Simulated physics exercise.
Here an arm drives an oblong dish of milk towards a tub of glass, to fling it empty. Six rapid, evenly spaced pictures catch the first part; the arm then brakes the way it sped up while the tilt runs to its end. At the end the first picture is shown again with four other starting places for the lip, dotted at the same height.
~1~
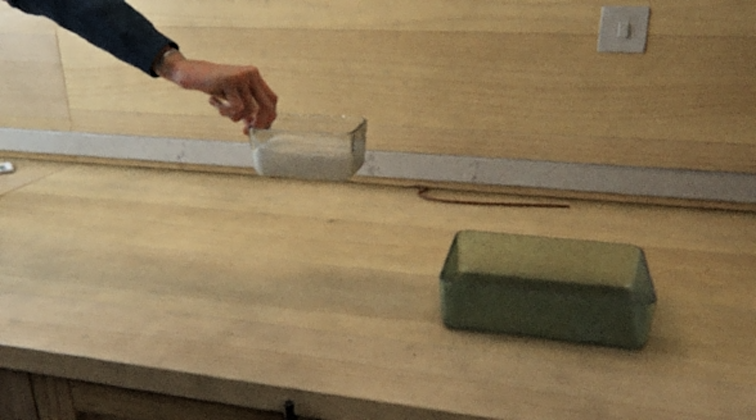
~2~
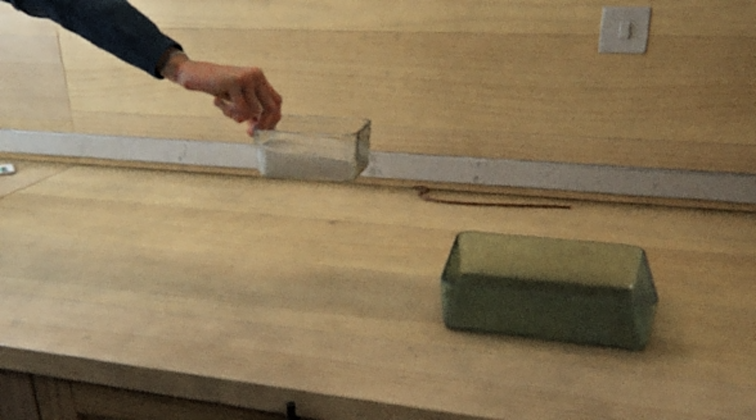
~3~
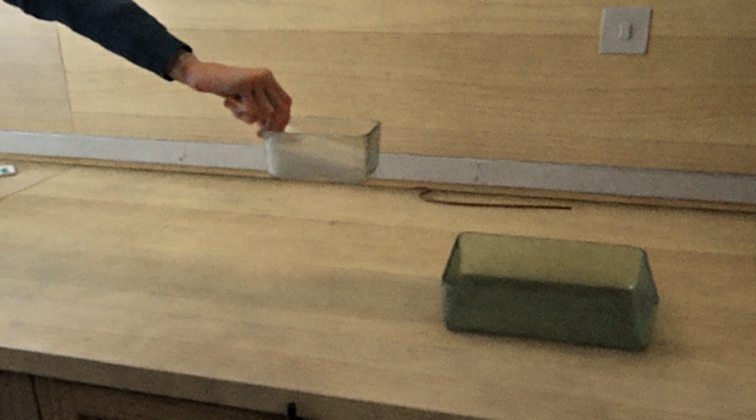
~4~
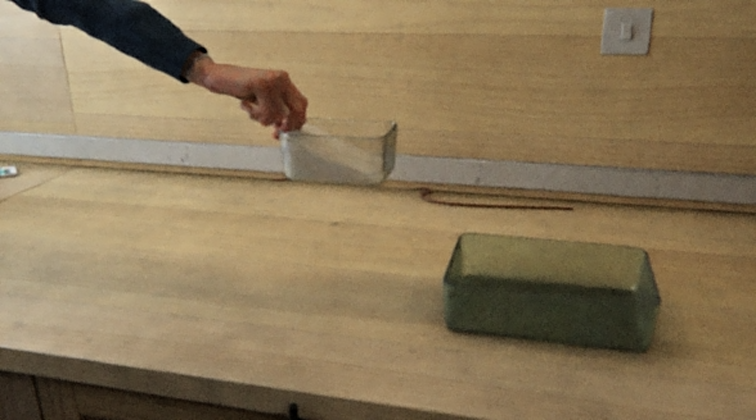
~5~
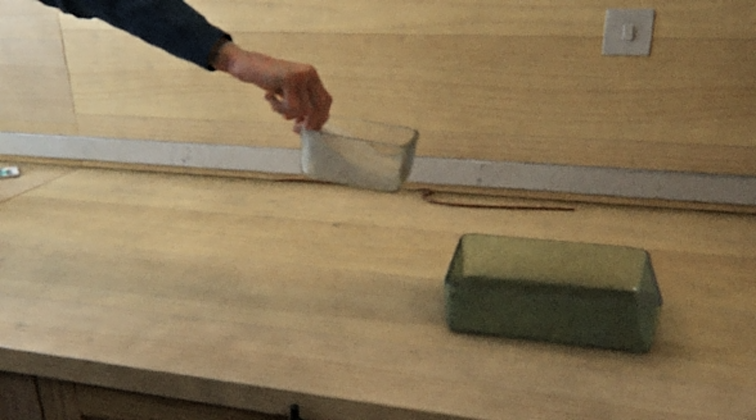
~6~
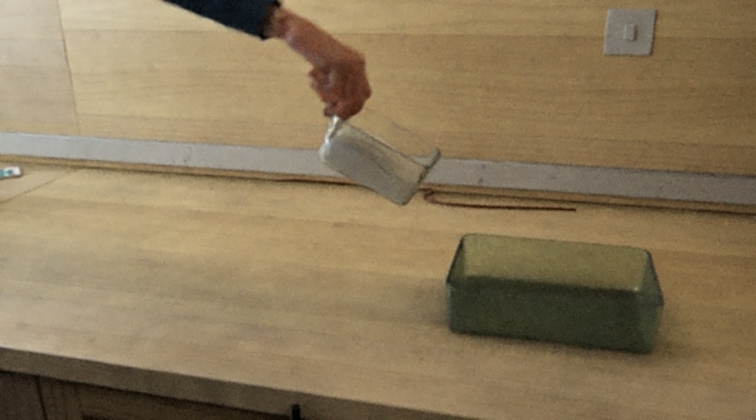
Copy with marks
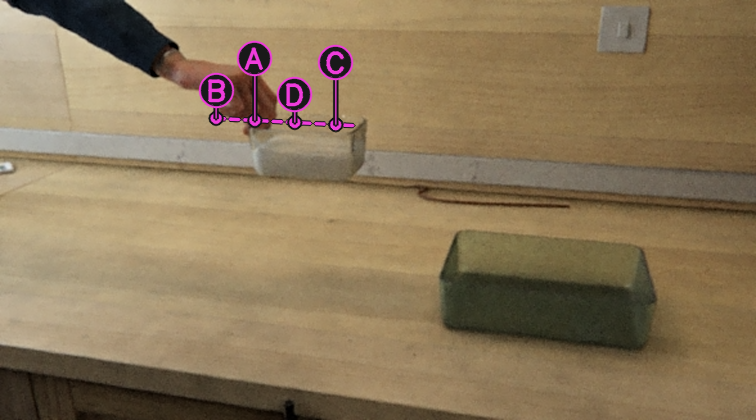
A hand carries a clear dish of milk rightward above a counter, then tilts it.
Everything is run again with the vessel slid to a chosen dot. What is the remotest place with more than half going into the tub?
Choose C.
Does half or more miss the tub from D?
Yes.
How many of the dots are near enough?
One of the four.
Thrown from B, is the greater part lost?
Yes.
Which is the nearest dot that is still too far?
D it is.
On the marked copy, A at (254, 120); B at (216, 118); C at (335, 124); D at (294, 122).
Choosing A, about 0 % lands in the tub, 99 % falls short.
Choosing B, about 0 % lands in the tub, 100 % falls short.
Choosing C, about 67 % lands in the tub, 23 % falls short and 10 % goes beside or beyond.
Choosing D, about 33 % lands in the tub, 62 % falls short and 5 % goes beside or beyond.
